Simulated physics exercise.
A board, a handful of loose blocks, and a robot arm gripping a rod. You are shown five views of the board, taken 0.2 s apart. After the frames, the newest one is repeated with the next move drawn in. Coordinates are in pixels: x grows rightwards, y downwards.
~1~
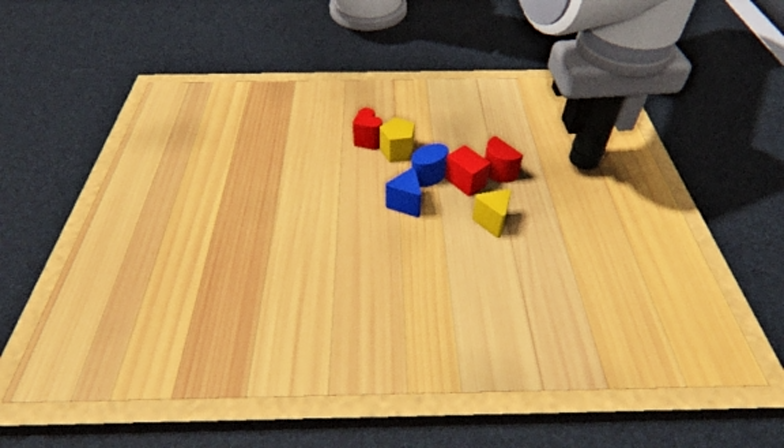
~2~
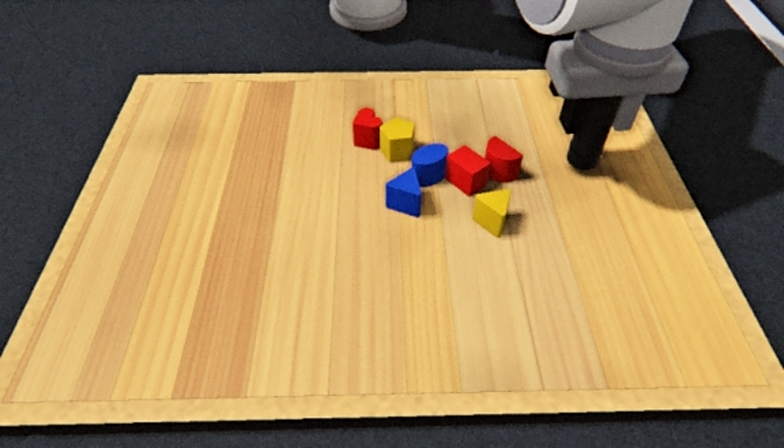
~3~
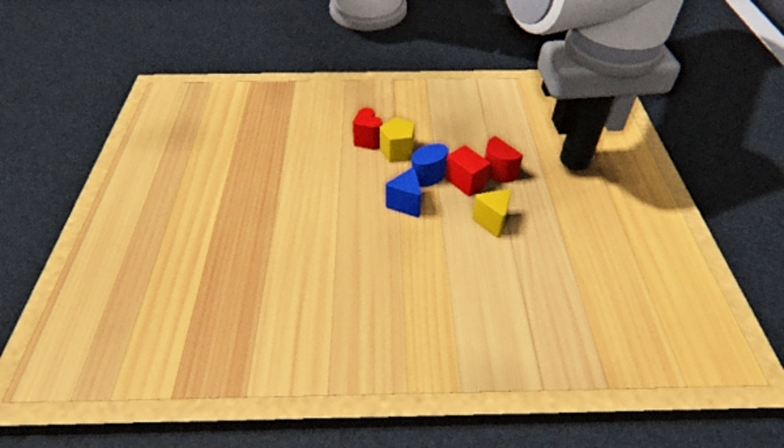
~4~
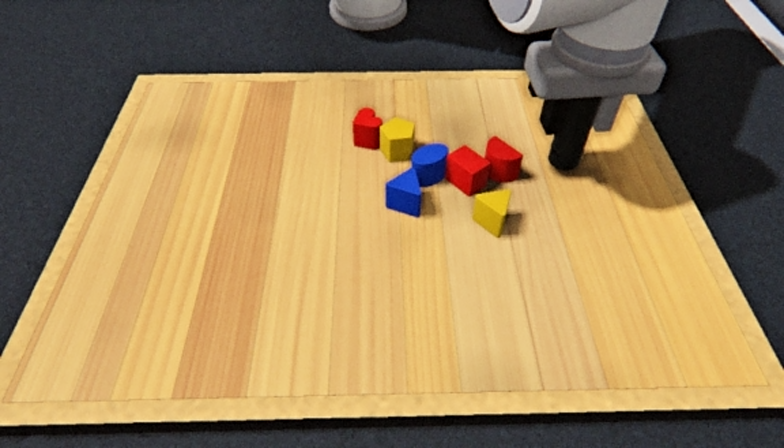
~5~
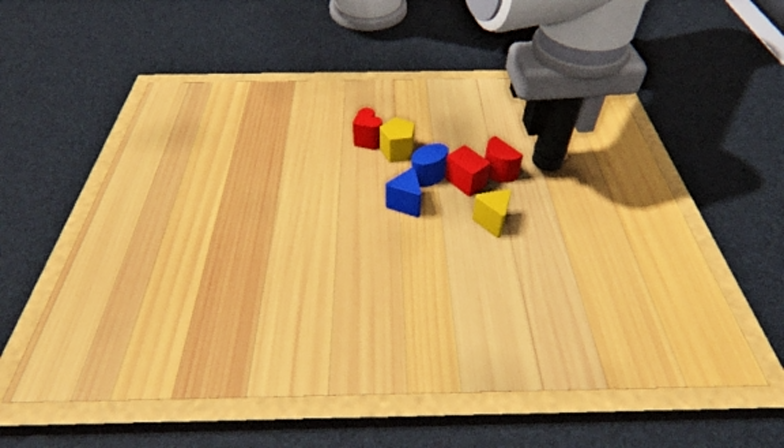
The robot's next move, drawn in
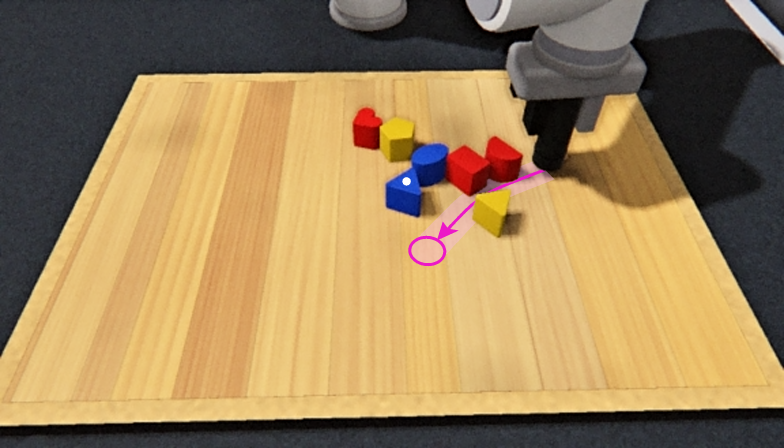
On a wooden board, a robot arm moves a dark rod left toward several still, colored blocks.
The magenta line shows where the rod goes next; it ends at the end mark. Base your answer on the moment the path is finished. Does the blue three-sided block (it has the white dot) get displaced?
Short answer: No.
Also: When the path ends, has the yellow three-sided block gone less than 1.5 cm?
I believe so.
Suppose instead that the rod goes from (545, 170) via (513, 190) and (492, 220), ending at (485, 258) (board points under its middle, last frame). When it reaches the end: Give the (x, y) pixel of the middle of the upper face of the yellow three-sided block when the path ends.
At (480, 257).
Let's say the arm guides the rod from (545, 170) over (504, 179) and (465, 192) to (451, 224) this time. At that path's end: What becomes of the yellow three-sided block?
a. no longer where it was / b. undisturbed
Option b.
The drawn path runs from (545, 170) by way of (500, 187) and (462, 215) to (427, 251); the dot is on the blue three-sided block.
What follows on the original path. One third of the way, rod at (501, 180); red rectangular block at (462, 162), turned 15° clockwise; red half-round block at (484, 149), turned 75° clockwise.
Two thirds of the way, rod at (463, 207); red rectangular block at (448, 167), turned 70° clockwise; yellow three-sided block at (496, 203), turned 25° anticlockwise; red half-round block at (482, 149), turned 85° clockwise.
At the end, rod at (428, 243); blue three-sided block not moved; red rectangular block at (448, 167), turned 70° clockwise; yellow three-sided block at (496, 203), turned 25° anticlockwise; red half-round block at (482, 149), turned 85° clockwise.
